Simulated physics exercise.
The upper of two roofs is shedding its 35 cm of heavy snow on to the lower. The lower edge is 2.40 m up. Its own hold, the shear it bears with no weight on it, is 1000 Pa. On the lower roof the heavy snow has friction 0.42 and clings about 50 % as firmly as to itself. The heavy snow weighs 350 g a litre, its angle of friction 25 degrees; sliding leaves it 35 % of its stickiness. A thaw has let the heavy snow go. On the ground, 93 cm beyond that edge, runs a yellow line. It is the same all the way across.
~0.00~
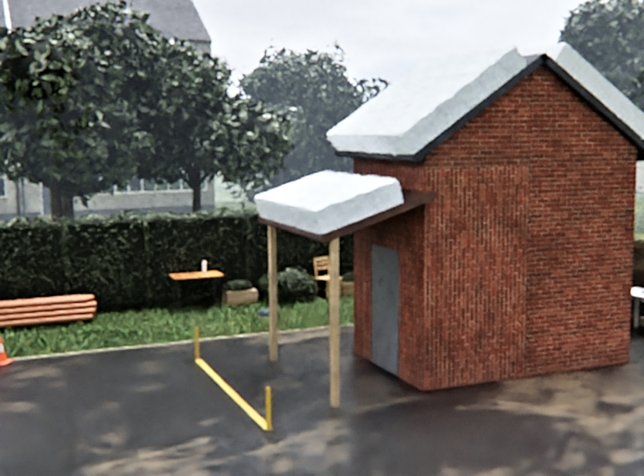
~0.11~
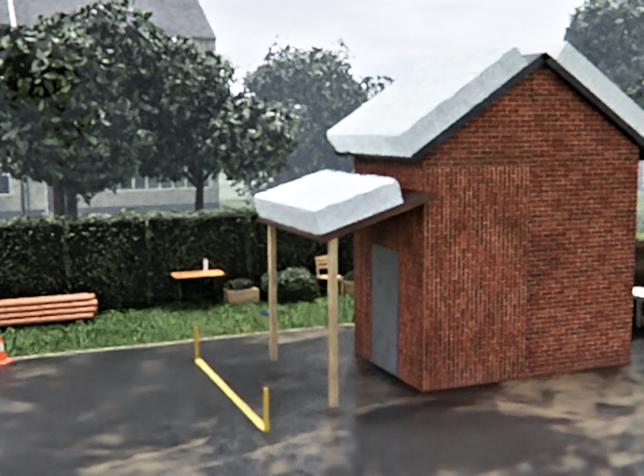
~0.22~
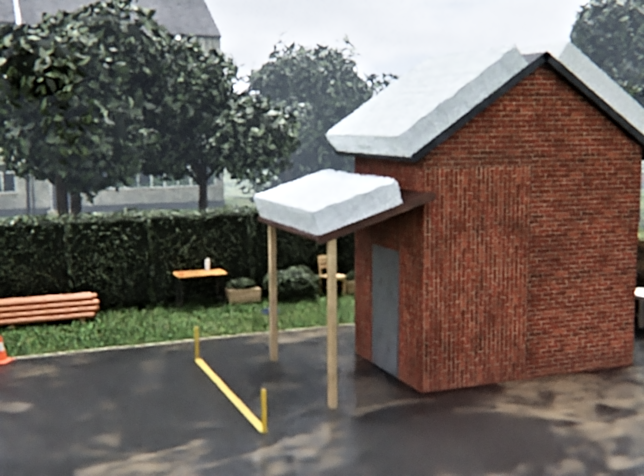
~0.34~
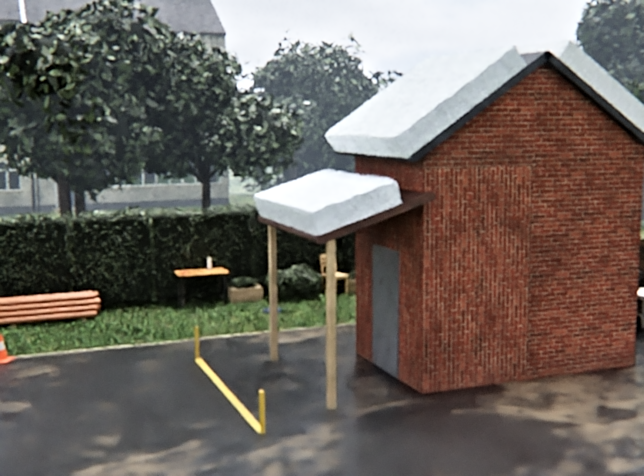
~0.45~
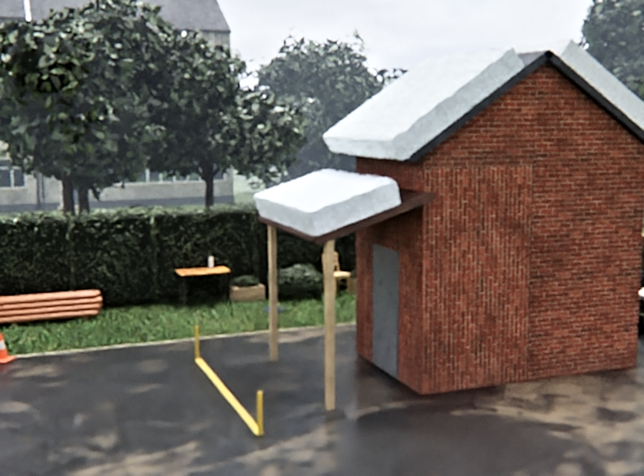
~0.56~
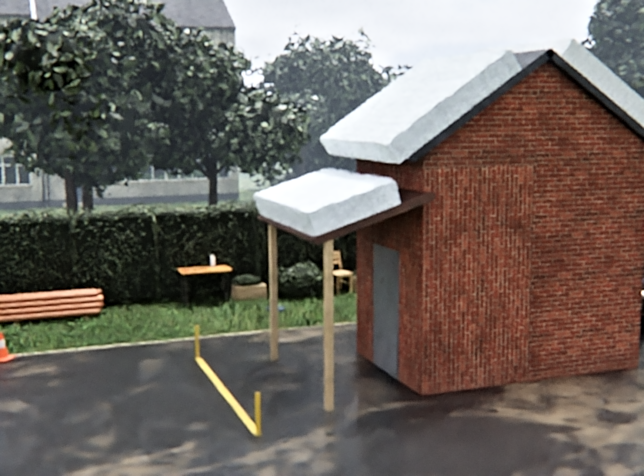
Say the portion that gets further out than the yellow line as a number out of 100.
Close to 8 per cent.
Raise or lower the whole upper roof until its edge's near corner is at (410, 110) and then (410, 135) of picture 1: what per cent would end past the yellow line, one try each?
In that order: 40 %, 25 %.
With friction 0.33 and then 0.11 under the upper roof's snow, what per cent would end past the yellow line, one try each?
In turn about 25 %, 35 %.
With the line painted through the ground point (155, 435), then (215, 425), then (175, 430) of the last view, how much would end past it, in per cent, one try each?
In that order: 0 %, 2 %, 0 %.
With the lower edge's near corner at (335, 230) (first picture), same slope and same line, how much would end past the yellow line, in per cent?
It would be near 16 %.
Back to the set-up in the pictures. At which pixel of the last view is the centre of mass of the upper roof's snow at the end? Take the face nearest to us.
At about (335, 244).
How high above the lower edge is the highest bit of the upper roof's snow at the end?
Roughly 1.3 m.
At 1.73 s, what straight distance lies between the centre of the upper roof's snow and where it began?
Roughly 1.4 m.
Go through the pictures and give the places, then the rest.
Foremost bit of the heavy snow at (411, 142), in the first picture.
Foremost bit of the heavy snow at (409, 143), its middle shifted 8 mm, in the second picture.
Foremost bit of the heavy snow at (408, 144), its middle shifted 2.9 cm, 1 % of it past the upper edge, in one piece, in the third picture.
Foremost bit of the heavy snow at (406, 138), its middle shifted 6.5 cm, 3 % of it past the upper edge, in one piece, in the fourth picture.
Foremost bit of the heavy snow at (402, 148), its middle shifted 12 cm, 5 % of it past the upper edge, in one piece, in the fifth picture.
Foremost bit of the heavy snow at (398, 154), its middle shifted 19 cm, 9 % of it past the upper edge, in one piece, in the sixth picture.
After 1.10 s, none is below the lower edge and 0 % is past the line.
After 1.73 s, none is below the lower edge and 0 % is past the line.
After 2.37 s, none is below the lower edge and 0 % is past the line.
After 3.00 s, 5 % is below the lower edge and 0 % is past the line.
After 6.00 s, 29 % is below the lower edge and 8 % is past the line.
